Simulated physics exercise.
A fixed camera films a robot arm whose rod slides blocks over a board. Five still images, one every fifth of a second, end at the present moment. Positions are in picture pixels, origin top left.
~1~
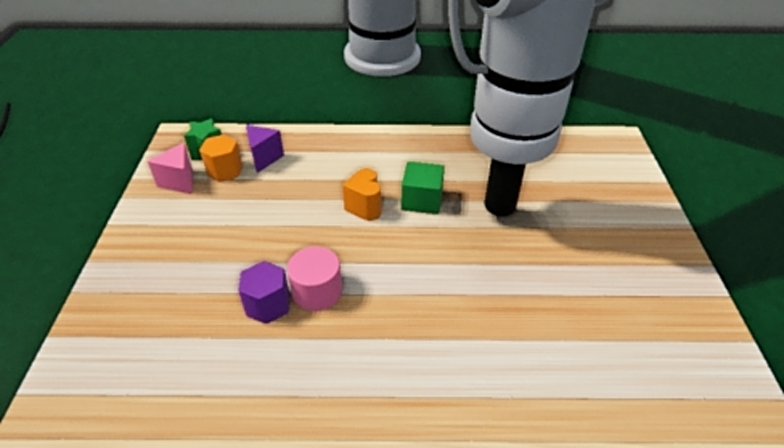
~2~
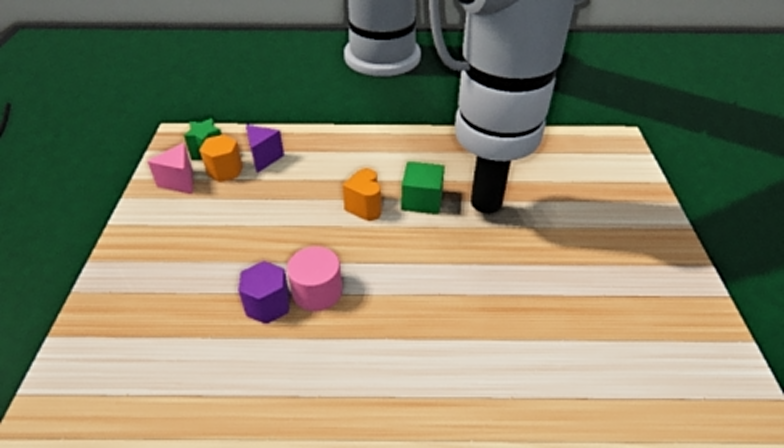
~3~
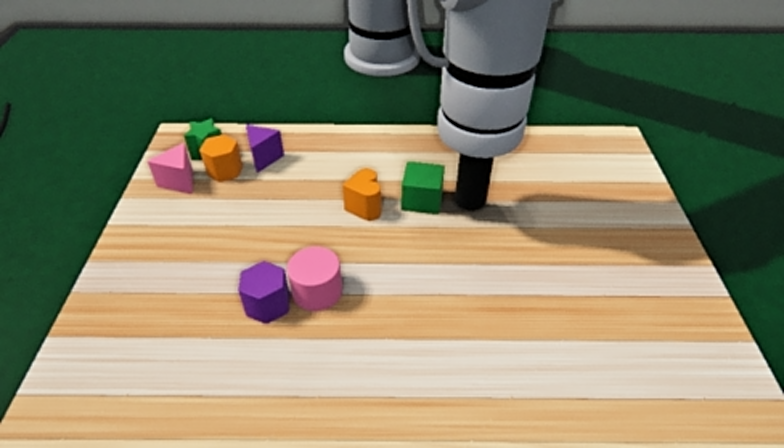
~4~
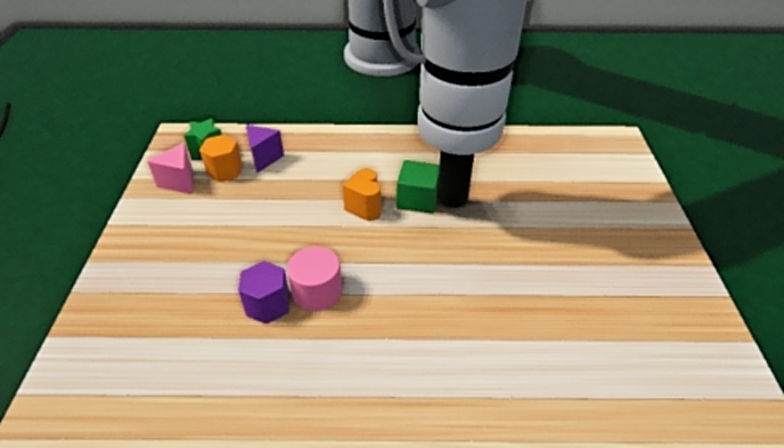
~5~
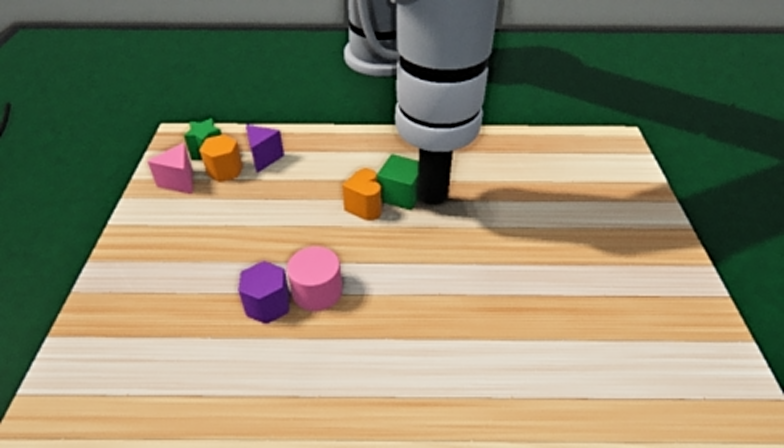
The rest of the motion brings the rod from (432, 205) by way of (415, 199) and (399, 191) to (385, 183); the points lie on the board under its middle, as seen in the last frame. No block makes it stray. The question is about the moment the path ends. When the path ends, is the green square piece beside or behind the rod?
Answer: No.
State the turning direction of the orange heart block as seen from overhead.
Spins counterclockwise.
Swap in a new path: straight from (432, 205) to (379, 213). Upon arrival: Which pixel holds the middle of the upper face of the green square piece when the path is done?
The middle of the upper face of the green square piece will lie at about (378, 163) in the picture.
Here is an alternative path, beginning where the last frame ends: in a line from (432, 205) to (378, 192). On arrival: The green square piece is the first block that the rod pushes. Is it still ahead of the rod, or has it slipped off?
The rod pushes it to the end.
What follows on the original path. Halfway along, rod at (406, 186); orange heart block at (357, 180), turned 30° anticlockwise; green square piece at (376, 158).
At the end, rod at (385, 174); orange heart block at (357, 180), turned 30° anticlockwise; green square piece at (354, 148).
